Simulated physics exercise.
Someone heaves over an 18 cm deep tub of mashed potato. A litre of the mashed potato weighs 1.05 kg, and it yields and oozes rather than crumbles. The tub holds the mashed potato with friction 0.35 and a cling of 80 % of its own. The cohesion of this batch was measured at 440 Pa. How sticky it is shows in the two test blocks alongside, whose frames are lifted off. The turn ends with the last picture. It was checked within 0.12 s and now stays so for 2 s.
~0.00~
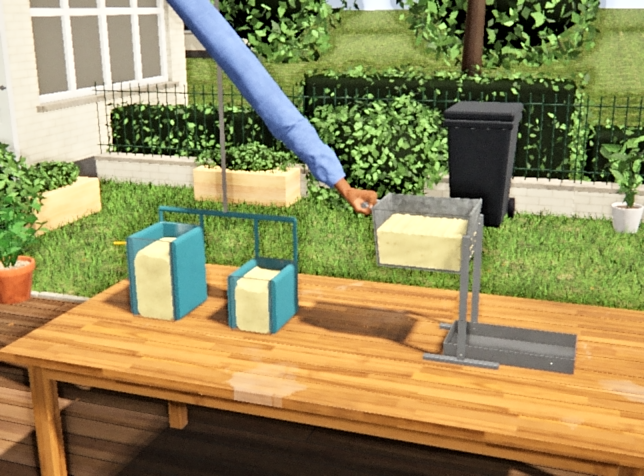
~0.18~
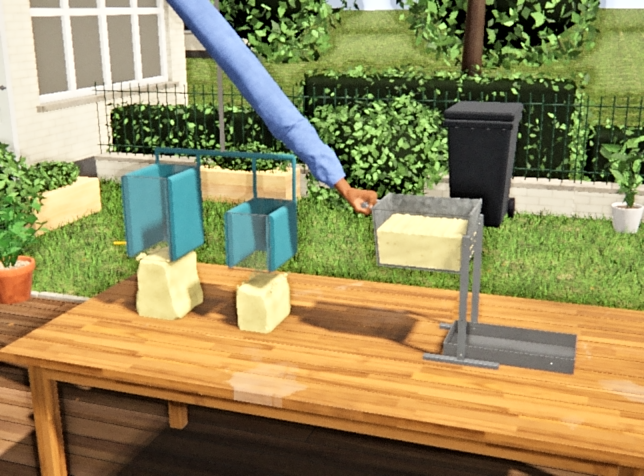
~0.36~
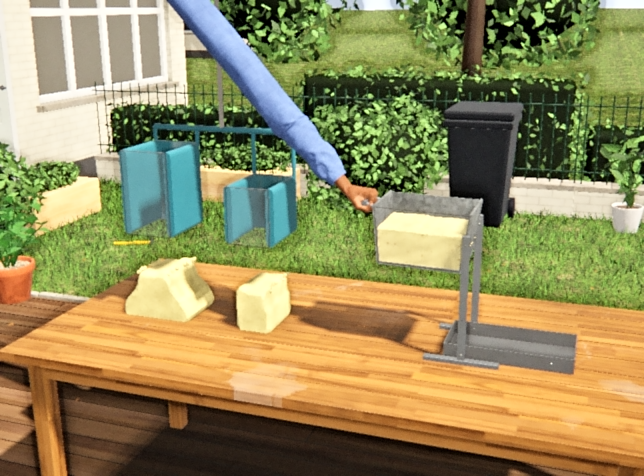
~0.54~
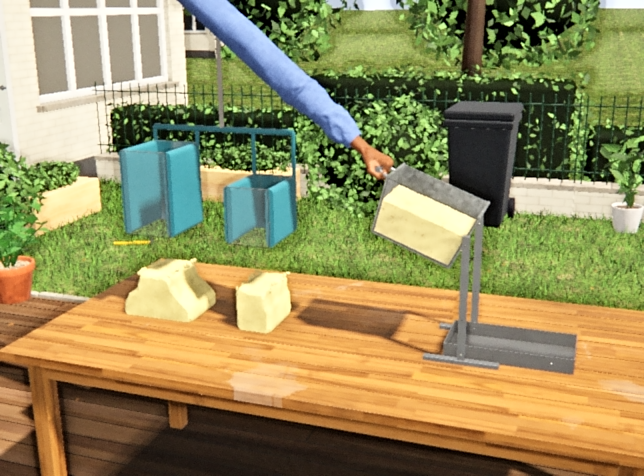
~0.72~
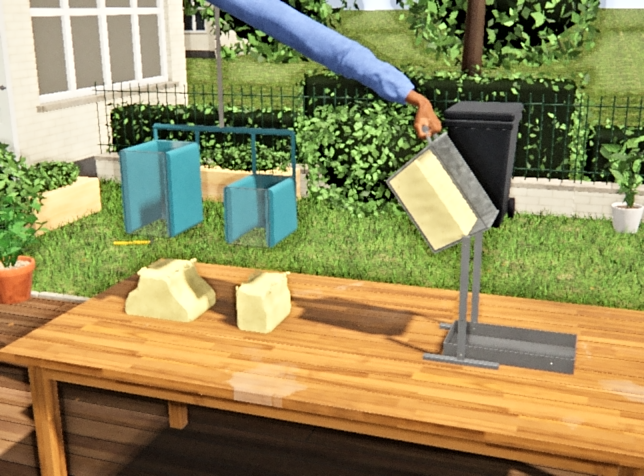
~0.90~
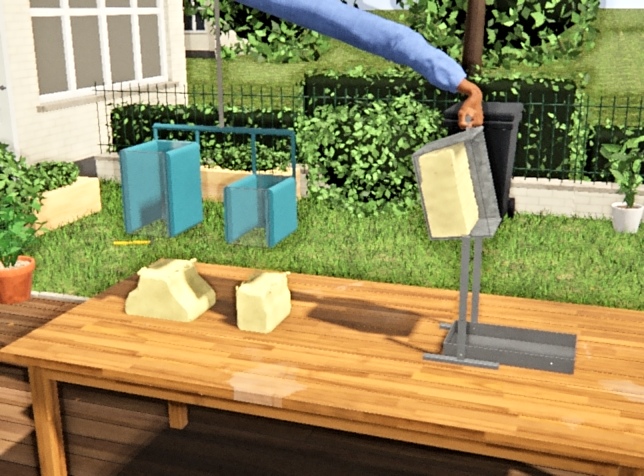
Teal moulds lifting off two pale blocks, the taller left one slumping, before a blue-sleeved arm steeply tilts a filled grey tray.
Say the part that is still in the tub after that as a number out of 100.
It comes to some 99 %.
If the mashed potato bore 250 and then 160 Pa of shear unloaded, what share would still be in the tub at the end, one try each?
In that order: 55 %, 50 %.
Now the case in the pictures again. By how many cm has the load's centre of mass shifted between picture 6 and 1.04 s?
Some 3 cm.
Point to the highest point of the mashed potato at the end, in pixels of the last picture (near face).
Around (464, 173).
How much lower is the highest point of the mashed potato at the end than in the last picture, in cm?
Some 6 cm.
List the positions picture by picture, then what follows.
In the first picture, handle-side rim at (375, 208), tilt 0 degrees; crest of the mashed potato at (430, 234); block heights 25 cm, 16 cm (left to right).
In the second picture, handle-side rim at (375, 208), tilt 0 degrees; crest of the mashed potato at (430, 234); block heights 22 cm, 16 cm (left to right).
In the third picture, handle-side rim at (375, 206), tilt 1 degrees; crest of the mashed potato at (378, 228); block heights 17 cm, 16 cm (left to right).
In the fourth picture, handle-side rim at (389, 177), tilt 21 degrees; crest of the mashed potato at (387, 201); block heights 17 cm, 16 cm (left to right).
In the fifth picture, handle-side rim at (433, 145), tilt 54 degrees; crest of the mashed potato at (415, 163); block heights 17 cm, 16 cm (left to right).
In the sixth picture, handle-side rim at (472, 139), tilt 76 degrees; crest of the mashed potato at (451, 151); block heights 17 cm, 16 cm (left to right).
After 1.04 s, the tub is at 76 degrees and holds 100 %.
After 1.21 s, the tub is at 76 degrees and holds 100 %.
After 1.38 s, the tub is at 76 degrees and holds 99 %.
After 1.55 s, the tub is at 76 degrees and holds 99 %.
After 2.90 s, the tub is at 76 degrees and holds 99 %.
